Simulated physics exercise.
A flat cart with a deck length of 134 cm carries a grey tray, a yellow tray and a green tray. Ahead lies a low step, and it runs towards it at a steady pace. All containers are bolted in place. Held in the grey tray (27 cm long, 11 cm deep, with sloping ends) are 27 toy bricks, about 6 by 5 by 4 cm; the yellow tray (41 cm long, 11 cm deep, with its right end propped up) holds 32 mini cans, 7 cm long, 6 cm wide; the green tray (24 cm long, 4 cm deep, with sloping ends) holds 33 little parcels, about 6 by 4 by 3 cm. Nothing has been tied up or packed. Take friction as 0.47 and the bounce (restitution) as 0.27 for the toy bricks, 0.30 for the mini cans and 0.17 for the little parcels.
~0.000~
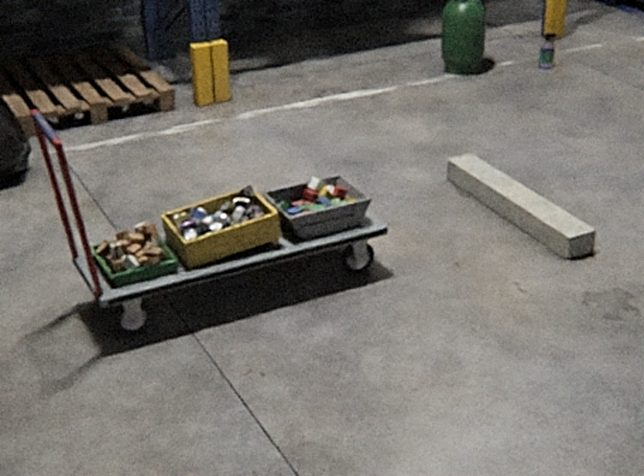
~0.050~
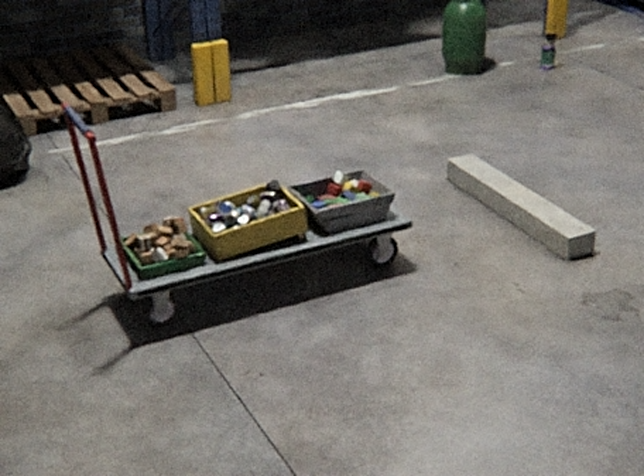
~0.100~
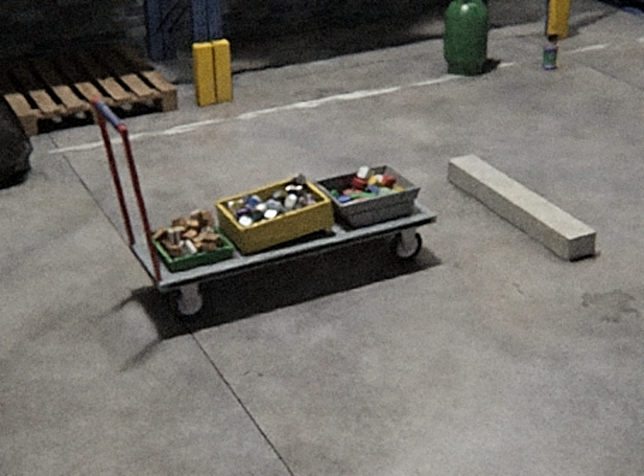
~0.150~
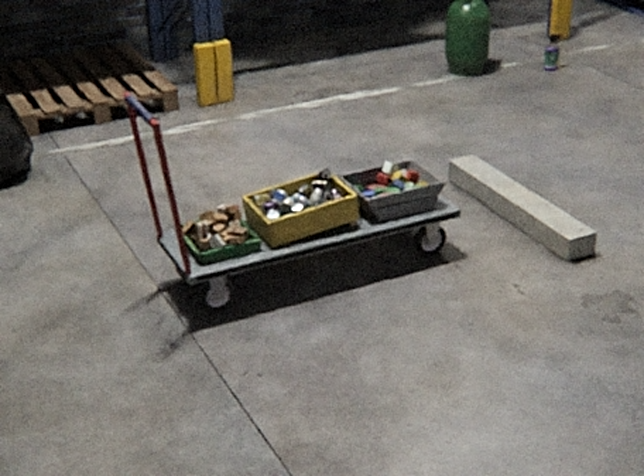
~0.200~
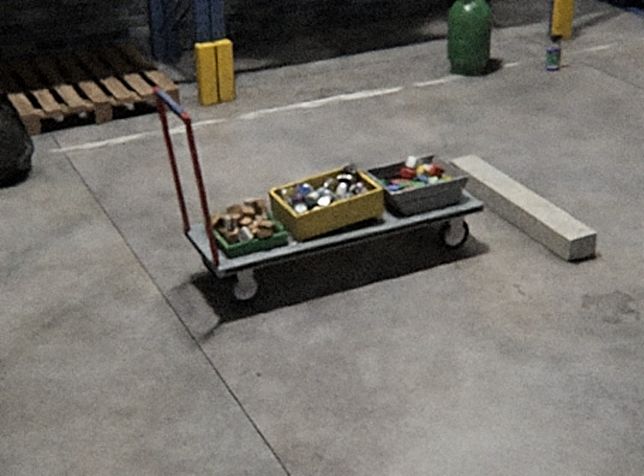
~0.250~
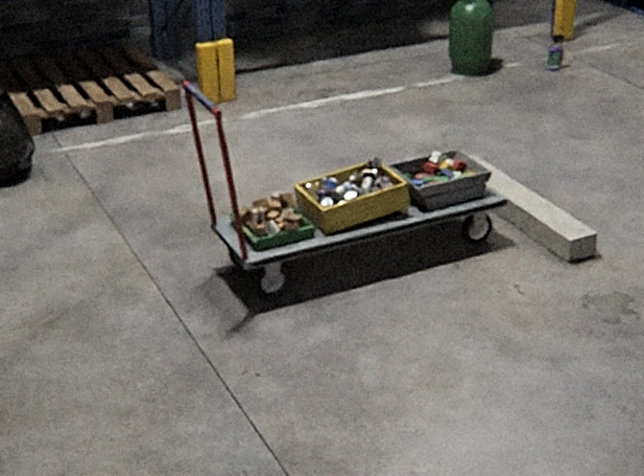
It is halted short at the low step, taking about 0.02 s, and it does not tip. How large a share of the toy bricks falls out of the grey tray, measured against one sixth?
Out of the grey tray falls less than a sixth of the toy bricks.
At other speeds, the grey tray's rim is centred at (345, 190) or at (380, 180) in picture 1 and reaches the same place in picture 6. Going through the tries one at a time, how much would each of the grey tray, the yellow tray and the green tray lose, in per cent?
For the grey tray it's 0 % and then 0 %, for the yellow tray 0 % and then 0 %, and for the green tray 20 % and then 20 %.
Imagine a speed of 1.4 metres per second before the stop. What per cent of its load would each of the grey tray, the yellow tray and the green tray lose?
Grey tray 0 %, yellow tray 0 %, green tray 20 %.
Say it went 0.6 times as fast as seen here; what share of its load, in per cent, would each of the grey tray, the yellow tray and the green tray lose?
Grey tray 0, yellow tray 0, green tray 20 per cent.
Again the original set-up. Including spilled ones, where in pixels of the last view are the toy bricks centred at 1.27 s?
Their middle is at about (477, 171).
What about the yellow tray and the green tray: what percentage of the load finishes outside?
The yellow tray loses 10 percent and the green tray loses 25 percent.
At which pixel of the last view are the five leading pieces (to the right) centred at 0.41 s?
Around (496, 159).
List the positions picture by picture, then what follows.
In the first picture (each is followed by its nearest rim corner in this view; the camera moves round a little), grey tray, (292, 217); green tray, (113, 276); 84 cm short of the stop; none out.
The second picture shows grey tray, (318, 211); green tray, (143, 268); 71 cm short of the stop.
The third picture shows grey tray, (344, 205); green tray, (172, 261); 58 cm short of the stop.
The fourth picture shows grey tray, (369, 199); green tray, (201, 254); 45 cm short of the stop.
The fifth picture shows grey tray, (395, 193); green tray, (229, 246); 32 cm short of the stop.
The sixth picture shows grey tray, (420, 187); green tray, (257, 239); 19 cm short of the stop; none out.
After 0.31 s, the wheels strike.
After 0.41 s, grey tray 27 in, 0 out, yellow tray 32 in, 0 out and green tray 26 in, 7 out.
After 0.53 s, grey tray 27 in, 0 out, yellow tray 30 in, 2 out and green tray 24 in, 9 out.
After 0.76 s, grey tray 25 in, 2 out, yellow tray 29 in, 3 out and green tray 24 in, 9 out.
When it is over (at 1.27 s), grey tray 25 in, 2 out, yellow tray 29 in, 3 out and green tray 24 in, 9 out. Asked share, 2 of 27, 7 per cent.
